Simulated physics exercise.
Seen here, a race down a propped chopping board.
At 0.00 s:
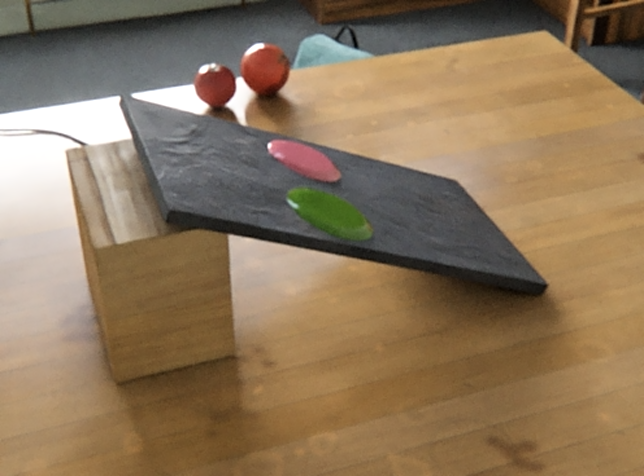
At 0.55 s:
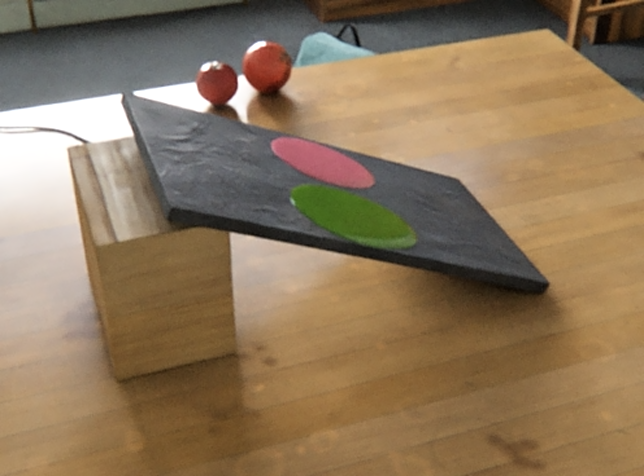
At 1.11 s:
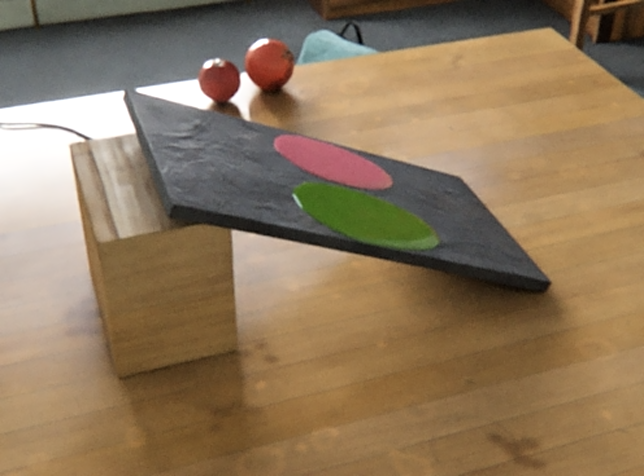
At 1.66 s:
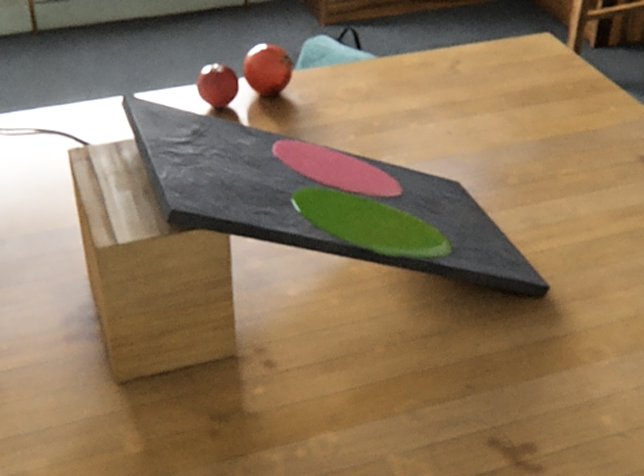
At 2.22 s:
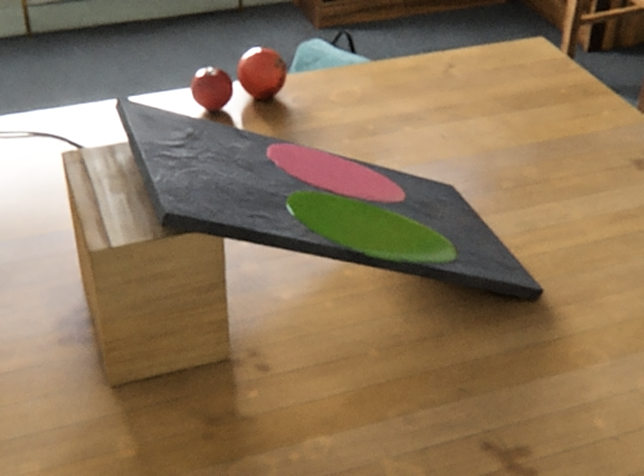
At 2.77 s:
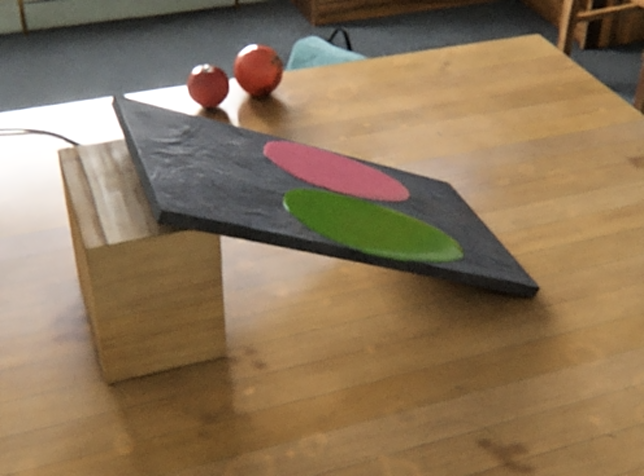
A dark chopping board slopes down to the right from a pale wooden block on a wooden table, seen from slightly above in a room. Pink sauce lies on its far side and green sauce on its near side, with two red balls behind. Both patches stretch down the board into long ovals, quickly then more slowly, the green reaching farther, while the camera shifts slightly.
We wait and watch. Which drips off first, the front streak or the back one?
The nearer one.
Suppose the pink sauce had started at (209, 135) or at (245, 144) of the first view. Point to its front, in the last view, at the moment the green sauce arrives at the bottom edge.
One: (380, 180). Two: (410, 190).
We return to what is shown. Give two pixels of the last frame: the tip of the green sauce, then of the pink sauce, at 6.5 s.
About (501, 253) and (439, 196).
By 4.7 s, the green sauce is close to the edge; the pink sauce is three quarters of the way down.
By 6.5 s, the green sauce is close to the edge; the pink sauce is close to the edge.
By 7.8 s, the green sauce is at the low edge; the pink sauce is close to the edge.
